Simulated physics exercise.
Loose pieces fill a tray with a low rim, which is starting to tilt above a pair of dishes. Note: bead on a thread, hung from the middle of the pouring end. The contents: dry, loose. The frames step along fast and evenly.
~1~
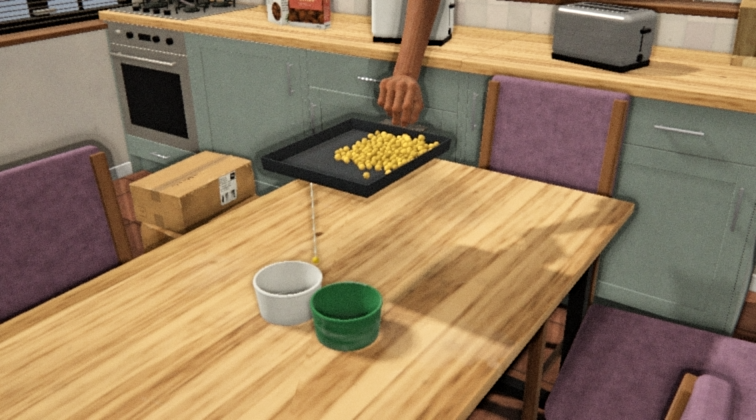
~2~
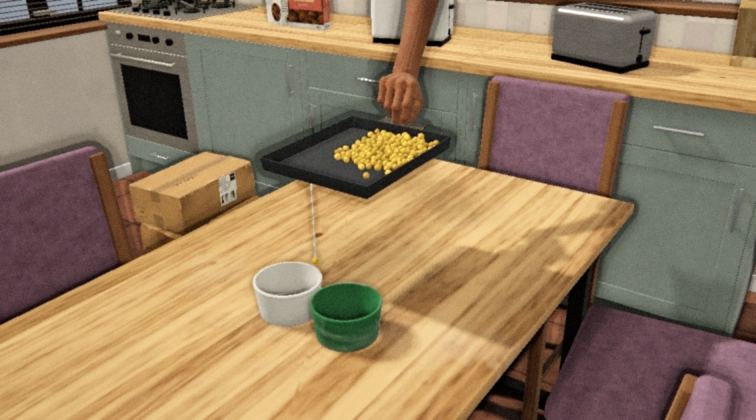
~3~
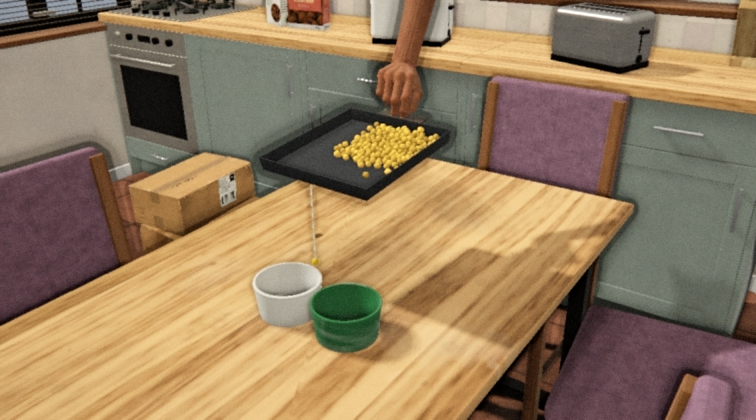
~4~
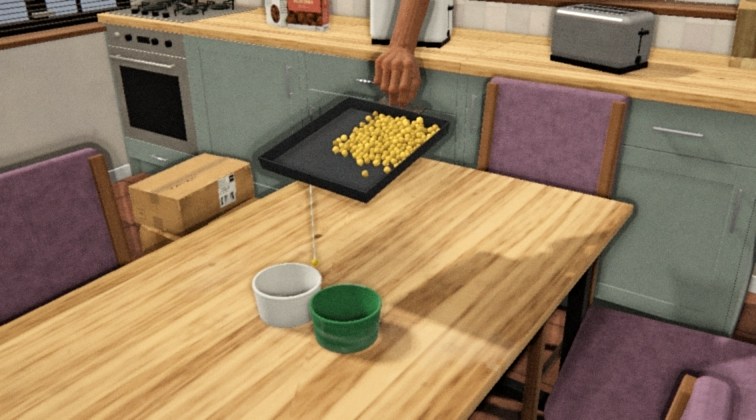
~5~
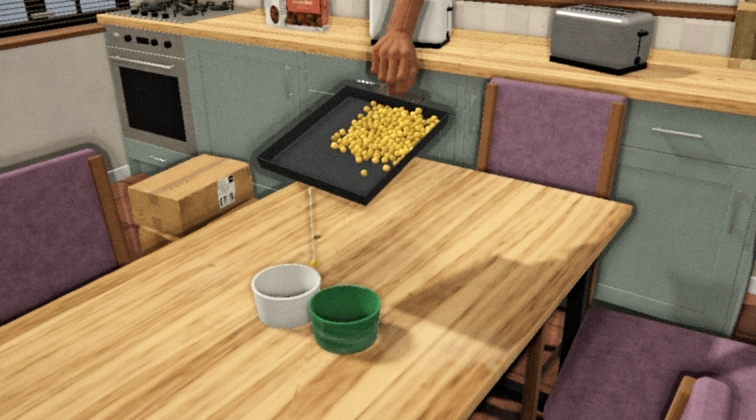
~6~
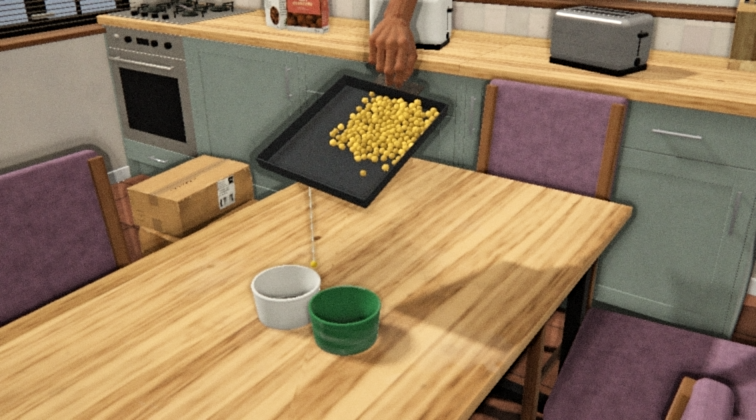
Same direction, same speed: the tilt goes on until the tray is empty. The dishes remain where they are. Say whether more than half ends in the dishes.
Most likely the dishes will collect the majority of it.
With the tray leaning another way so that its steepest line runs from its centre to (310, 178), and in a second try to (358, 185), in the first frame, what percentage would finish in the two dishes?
The first comes to 50 %, while the second comes to 40 %.
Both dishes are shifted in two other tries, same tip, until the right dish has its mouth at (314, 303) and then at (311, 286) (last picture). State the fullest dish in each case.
It comes out as the one to the right in the first try and the one to the right in the second.
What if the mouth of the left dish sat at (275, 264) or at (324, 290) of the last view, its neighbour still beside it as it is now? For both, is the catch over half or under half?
Result, first setup: A minority share; second setup: A majority share.
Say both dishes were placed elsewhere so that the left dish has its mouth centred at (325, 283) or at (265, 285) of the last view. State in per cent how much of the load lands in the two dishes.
50% for the first placement, 60% for the second.
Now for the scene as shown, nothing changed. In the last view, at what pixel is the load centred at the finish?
Centre at rest: Close to (341, 331).
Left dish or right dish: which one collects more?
Fuller side: Right of the pair.
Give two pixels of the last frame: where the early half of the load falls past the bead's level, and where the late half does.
I'd place the first part at (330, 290) and the rest at (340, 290).
Just after the last frame, tray tipped steeply; almost all on the tray; about a tenth in the air.
A moment on, tray tipped past a quarter turn; the larger part on the tray; roughly a quarter in the right dish; just a few in the left dish; about a tenth outside both; just a few in the air.
Further on, tray tipped past a quarter turn; roughly two thirds in the right dish; roughly a quarter in the left dish; about a tenth outside both; just a few in the air.
When it is over, tray tipped past a quarter turn; roughly two thirds in the right dish; roughly a quarter in the left dish; roughly a quarter outside both.
